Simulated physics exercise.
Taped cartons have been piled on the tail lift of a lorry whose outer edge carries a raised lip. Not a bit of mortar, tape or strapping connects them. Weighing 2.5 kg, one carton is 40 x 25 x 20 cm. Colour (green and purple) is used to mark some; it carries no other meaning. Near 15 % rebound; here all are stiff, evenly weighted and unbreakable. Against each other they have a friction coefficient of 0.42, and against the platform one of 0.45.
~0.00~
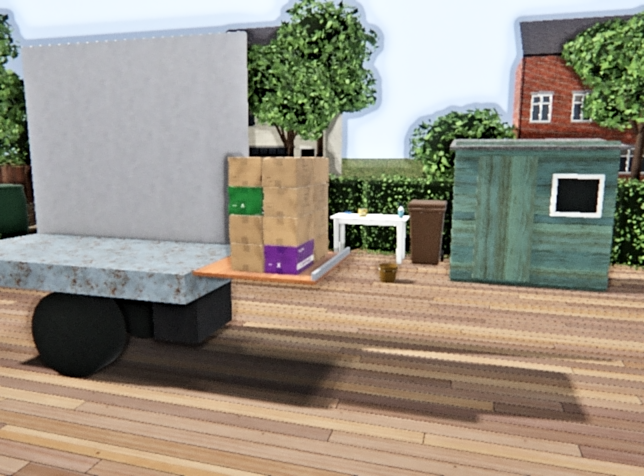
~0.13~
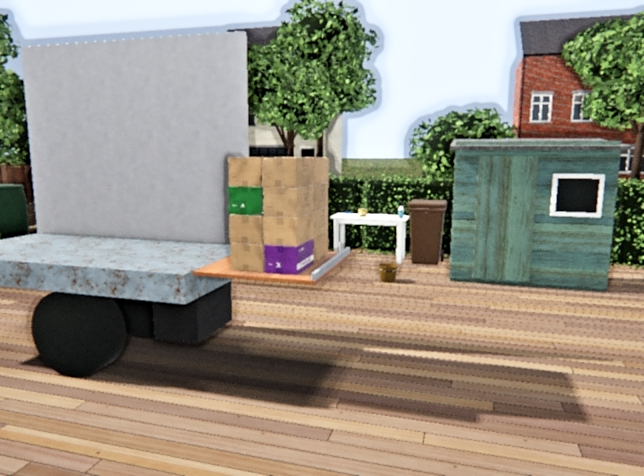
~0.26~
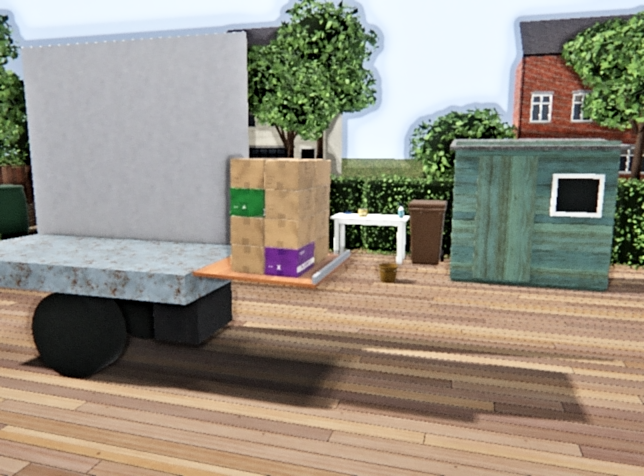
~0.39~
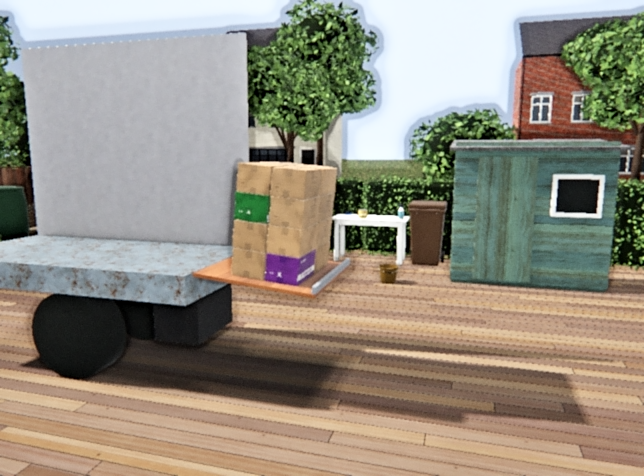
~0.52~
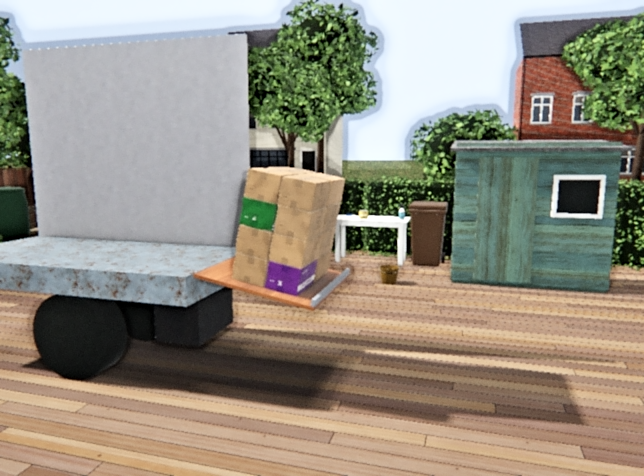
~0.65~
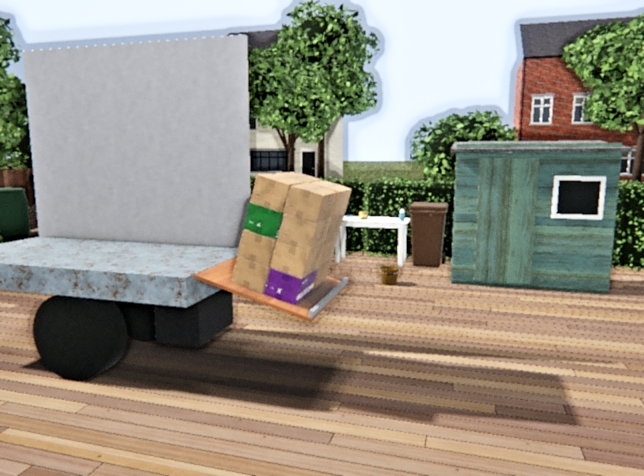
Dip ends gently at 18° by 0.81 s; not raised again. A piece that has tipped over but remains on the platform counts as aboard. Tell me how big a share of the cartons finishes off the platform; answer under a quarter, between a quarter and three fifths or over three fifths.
In the end, over three fifths.
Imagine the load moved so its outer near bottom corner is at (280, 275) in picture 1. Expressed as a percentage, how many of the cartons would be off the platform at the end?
90 percent.
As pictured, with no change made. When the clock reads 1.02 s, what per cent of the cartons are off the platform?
By then 0 per cent.
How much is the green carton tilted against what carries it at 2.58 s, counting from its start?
Angle from initial pose, roughly 70 deg - estimate.
By 1.02 s, slope 18°; none of the 16 cartons off the platform, 16 disturbed; green carton tilted 9°; purple carton tilted 9°.
By 1.34 s, slope 18°; 4 of the 16 cartons off the platform; purple carton tilted 34°; green carton tilted 34°.
By 1.64 s, slope 18°; 10 of the 16 cartons off the platform; green carton on its side; purple carton on its side.
By 2.58 s, slope 18°; 14 of the 16 cartons off the platform; purple carton upside down; green carton on its side.
When it is over (3.2 s), slope 18°; 14 of the 16 cartons off the platform; green carton on its side; purple carton tilted 56°, 49 cm lower. That is 88 per cent. In pixels of the last frame, middles, green carton near (368, 352), purple carton near (317, 365).
